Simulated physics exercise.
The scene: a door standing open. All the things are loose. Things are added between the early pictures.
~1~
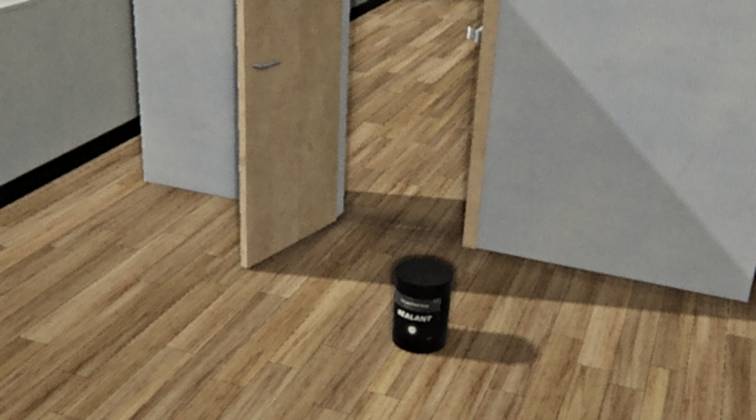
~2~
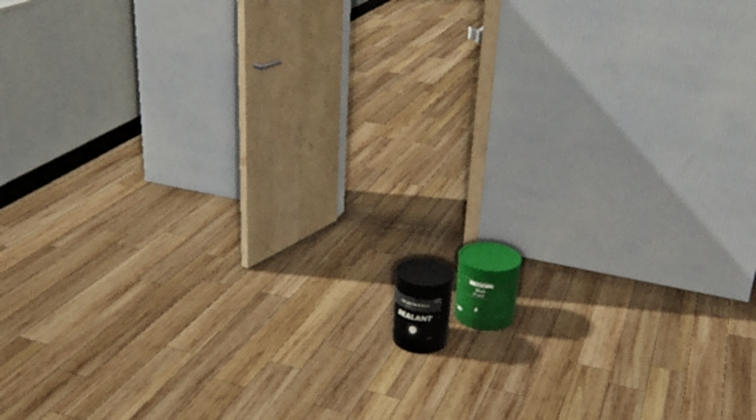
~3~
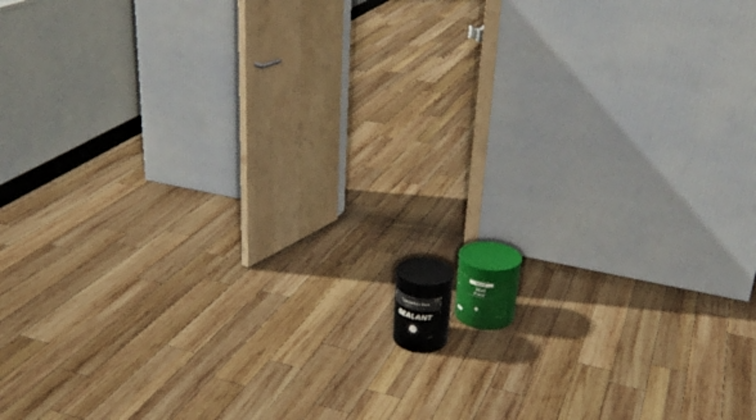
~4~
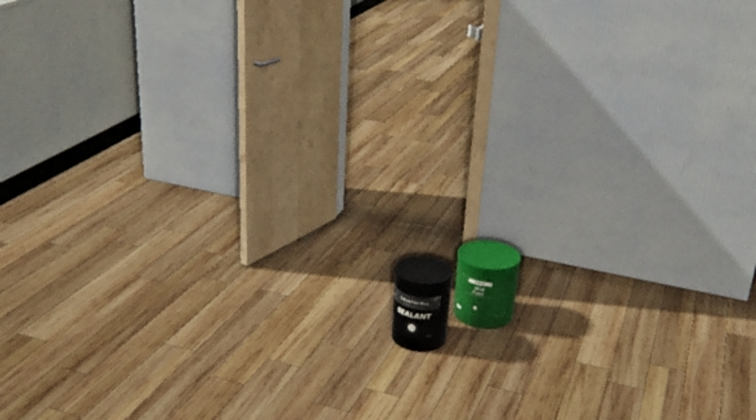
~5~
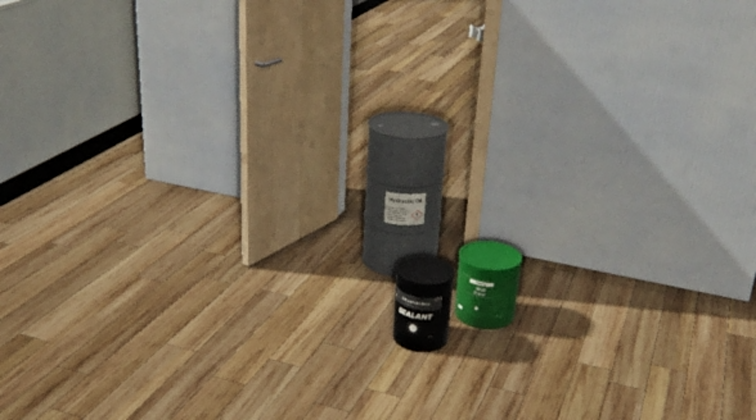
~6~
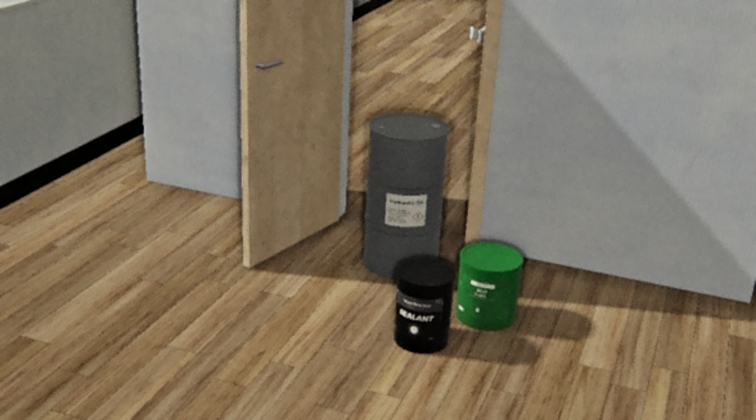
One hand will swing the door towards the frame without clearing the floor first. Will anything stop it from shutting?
The door jams.
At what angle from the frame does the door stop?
About 50°.
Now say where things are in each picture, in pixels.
In the first picture, door wide open and still.
In the second picture, door wide open and still; green pail (487, 286); black pail (422, 306).
In the third picture, door wide open and still; green pail (487, 286); black pail (423, 305).
In the fourth picture, door wide open and still; green pail (486, 285); black pail (421, 304).
In the fifth picture, door wide open and still; green pail (488, 285); black pail (423, 304).
In the sixth picture, door wide open and still; grey drum (405, 196); green pail (489, 287).
Then, 0.70 s on from there, door at 86°.
Then, 1.10 s on from there, door at 66°.
In the end, door at 52°; all 3 unmoved. At the end, from the last picture's camera, grey drum near (408, 195).
